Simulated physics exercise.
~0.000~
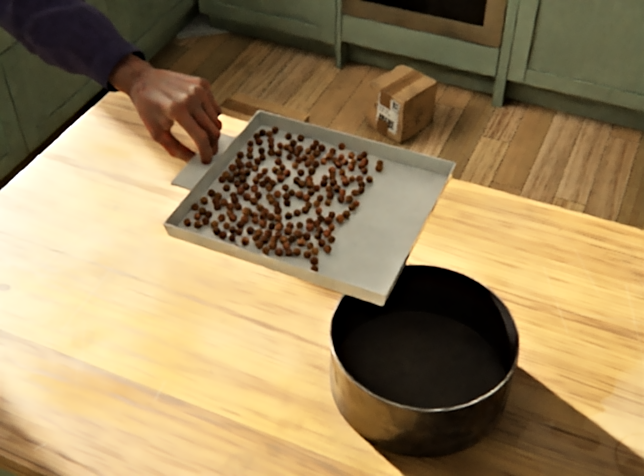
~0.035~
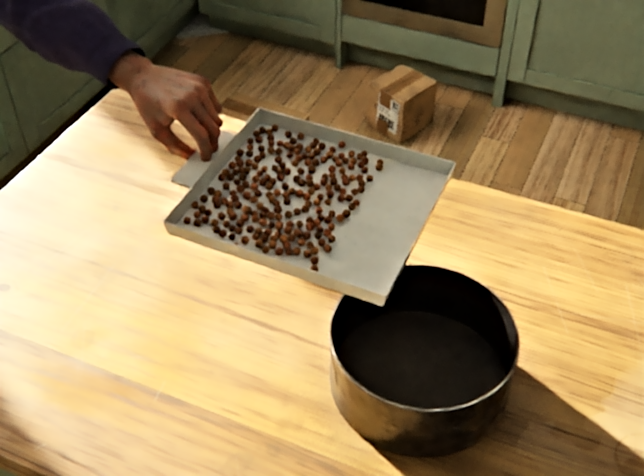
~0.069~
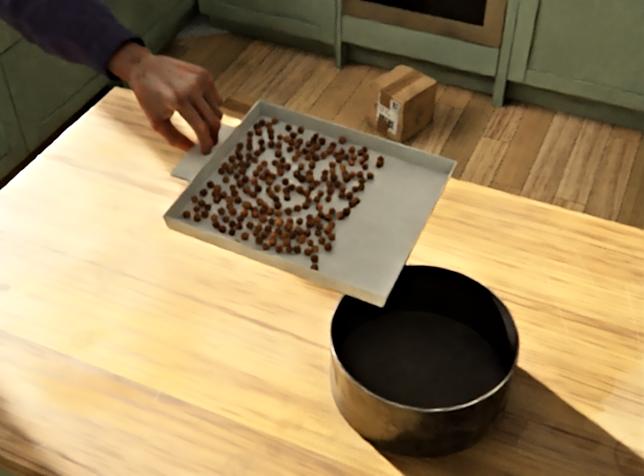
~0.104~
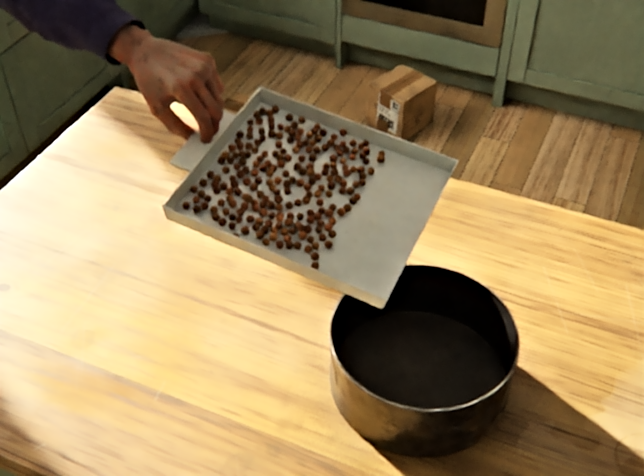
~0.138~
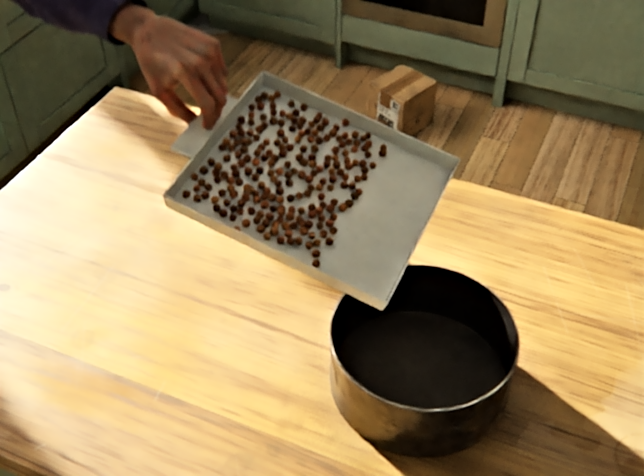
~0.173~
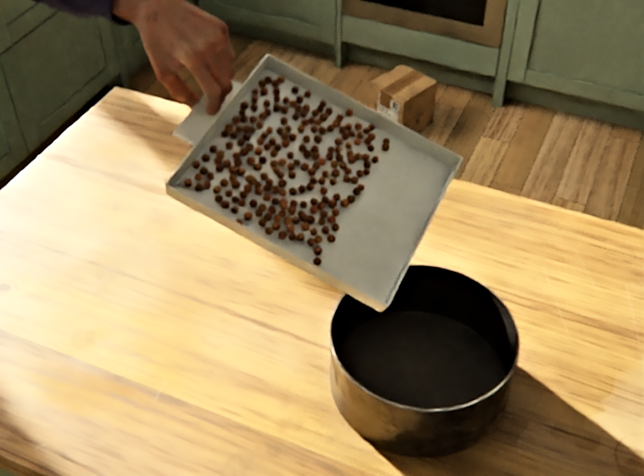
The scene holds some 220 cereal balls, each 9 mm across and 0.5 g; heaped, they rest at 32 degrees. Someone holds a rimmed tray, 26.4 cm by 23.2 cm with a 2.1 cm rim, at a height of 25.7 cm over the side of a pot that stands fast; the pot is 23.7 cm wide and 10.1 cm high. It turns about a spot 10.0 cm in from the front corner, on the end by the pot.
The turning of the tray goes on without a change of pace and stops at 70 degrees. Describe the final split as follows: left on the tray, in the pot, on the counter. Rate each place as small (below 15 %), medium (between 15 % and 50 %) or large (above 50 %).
Tray - medium; pot - medium; counter - medium.
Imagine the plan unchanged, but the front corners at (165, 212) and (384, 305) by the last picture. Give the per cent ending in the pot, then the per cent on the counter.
In the pot: 20 per cent; on the counter: 25 per cent.
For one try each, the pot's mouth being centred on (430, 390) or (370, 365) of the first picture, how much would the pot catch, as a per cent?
First try about 65 per cent, second try about 30 per cent.
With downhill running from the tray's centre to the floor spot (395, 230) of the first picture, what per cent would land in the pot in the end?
Something like 35 in a hundred.
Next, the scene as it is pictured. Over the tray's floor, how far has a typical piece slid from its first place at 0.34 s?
Roughly 2 cm.
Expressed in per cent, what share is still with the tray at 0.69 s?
Some 35 per cent of the load.
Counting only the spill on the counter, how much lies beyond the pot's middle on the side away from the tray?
Near 100 in a hundred.
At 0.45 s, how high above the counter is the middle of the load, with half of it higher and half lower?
I'd say near 34 cm.
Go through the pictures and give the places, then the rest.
In the first frame, tray tilt 0 degrees, front corners at (166, 222) and (384, 292); middle of the pieces at (286, 197); pot at (424, 332).
In the second frame, tray tilt 1 degrees, front corners at (166, 220) and (384, 293); middle of the pieces at (286, 195).
In the third frame, tray tilt 3 degrees, front corners at (166, 215) and (384, 294), lowest corner right front; middle of the pieces at (286, 191).
In the fourth frame, tray tilt 8 degrees, front corners at (166, 206) and (385, 296), lowest corner right front; middle of the pieces at (287, 184).
In the fifth frame, tray tilt 13 degrees, front corners at (166, 194) and (386, 299), lowest corner right front; middle of the pieces at (288, 175).
In the sixth frame, tray tilt 19 degrees, front corners at (169, 183) and (387, 303), lowest corner right front; middle of the pieces at (291, 167); pot at (424, 332). The tray's pace is about 170 degrees a second.
After 0.34 s, tilt 47 degrees; the tray holds 100 %, the pot 0 %.
After 0.45 s, tilt 65 degrees; the tray holds 100 %, the pot 0 %.
After 0.69 s, tilt 70 degrees; the tray holds 35 %, the pot 20 %.
By 1.6 s all is still; tray 30 %, pot 30 %, counter 40 %.
